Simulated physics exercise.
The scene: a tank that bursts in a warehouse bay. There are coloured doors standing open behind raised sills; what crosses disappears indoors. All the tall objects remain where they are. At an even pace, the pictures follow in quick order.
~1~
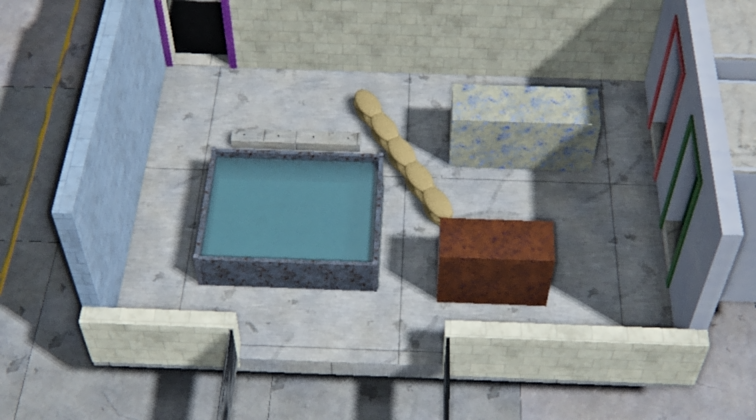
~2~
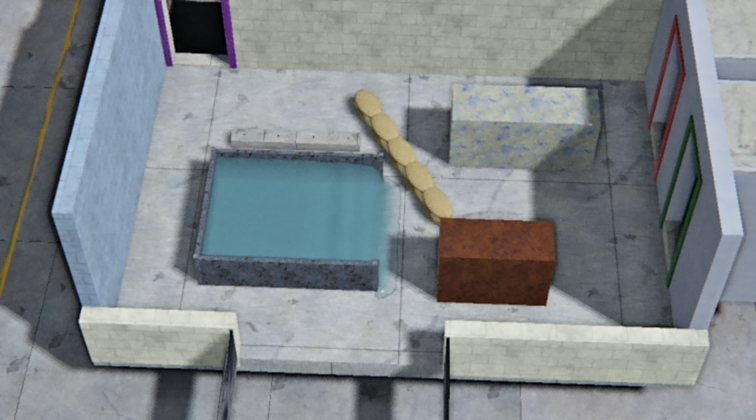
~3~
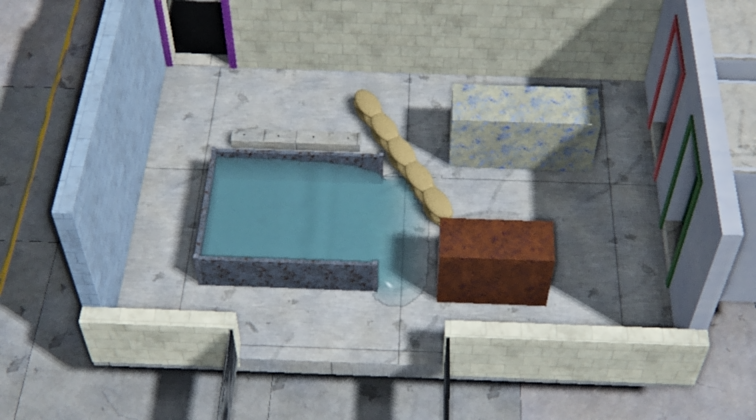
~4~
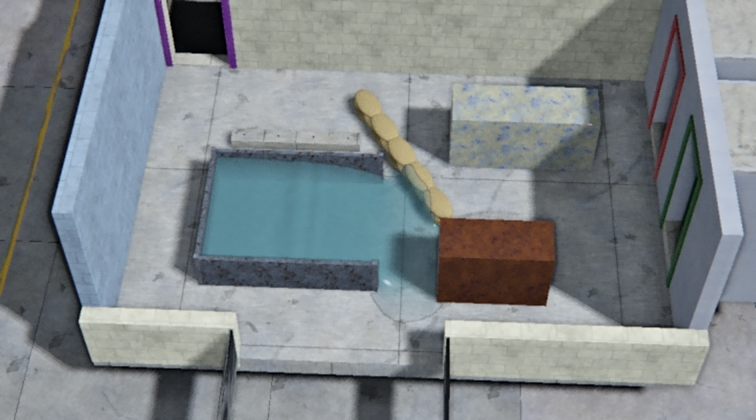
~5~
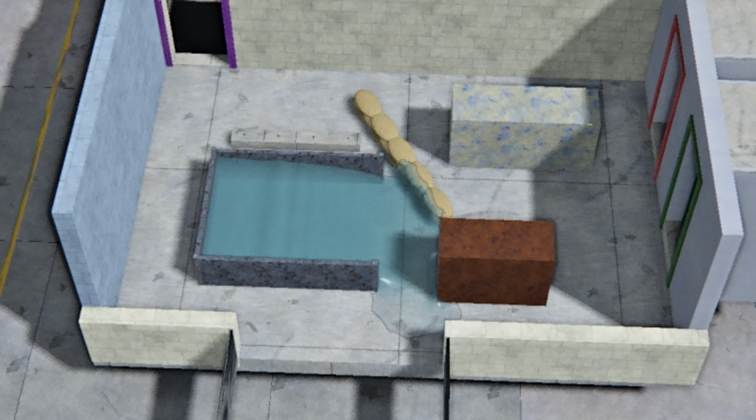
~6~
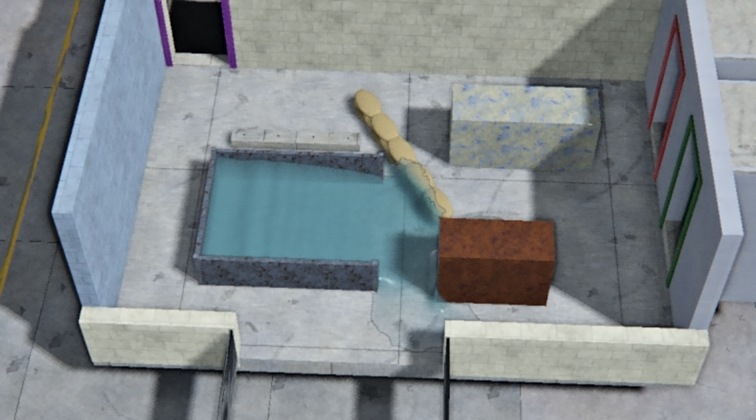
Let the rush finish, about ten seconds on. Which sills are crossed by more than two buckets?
In the end the purple door never exceeds two buckets; the red door never exceeds two buckets; the green door never exceeds two buckets.
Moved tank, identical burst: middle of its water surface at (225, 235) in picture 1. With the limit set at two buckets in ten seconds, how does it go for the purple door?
In short, the purple door overshoots the limit.
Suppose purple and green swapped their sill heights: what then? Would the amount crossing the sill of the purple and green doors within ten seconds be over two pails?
So the purple door comes in under the cap, and the green door breaks the cap.
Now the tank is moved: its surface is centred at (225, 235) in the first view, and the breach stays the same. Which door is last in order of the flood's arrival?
Looks like the purple-painted one.
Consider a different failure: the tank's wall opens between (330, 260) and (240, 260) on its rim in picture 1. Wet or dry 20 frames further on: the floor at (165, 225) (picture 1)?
At the point asked about: Soaked.
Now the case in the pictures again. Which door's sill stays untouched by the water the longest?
The one in purple.
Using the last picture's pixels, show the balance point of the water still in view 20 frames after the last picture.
Estimate: (419, 227).
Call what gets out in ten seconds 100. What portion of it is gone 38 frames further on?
Close to 75 per cent.
A moment on, water covers 25 % of the floor; the purple door not reached, the red door not reached, the green door wet at the sill, nothing in.
Next, water covers 40 % of the floor; the purple door not reached, the red door wet at the sill, nothing in, the green door wet at the sill, nothing in.
Then, water covers 50 % of the floor; the purple door not reached, the red door wet at the sill, nothing in, the green door wet at the sill, nothing in.
Later, water covers 75 % of the floor; the purple door under two buckets in, the red door wet at the sill, nothing in, the green door wet at the sill, nothing in.
In the end, water covers 85 % of the floor; the purple door under two buckets in, the red door wet at the sill, nothing in, the green door wet at the sill, nothing in.
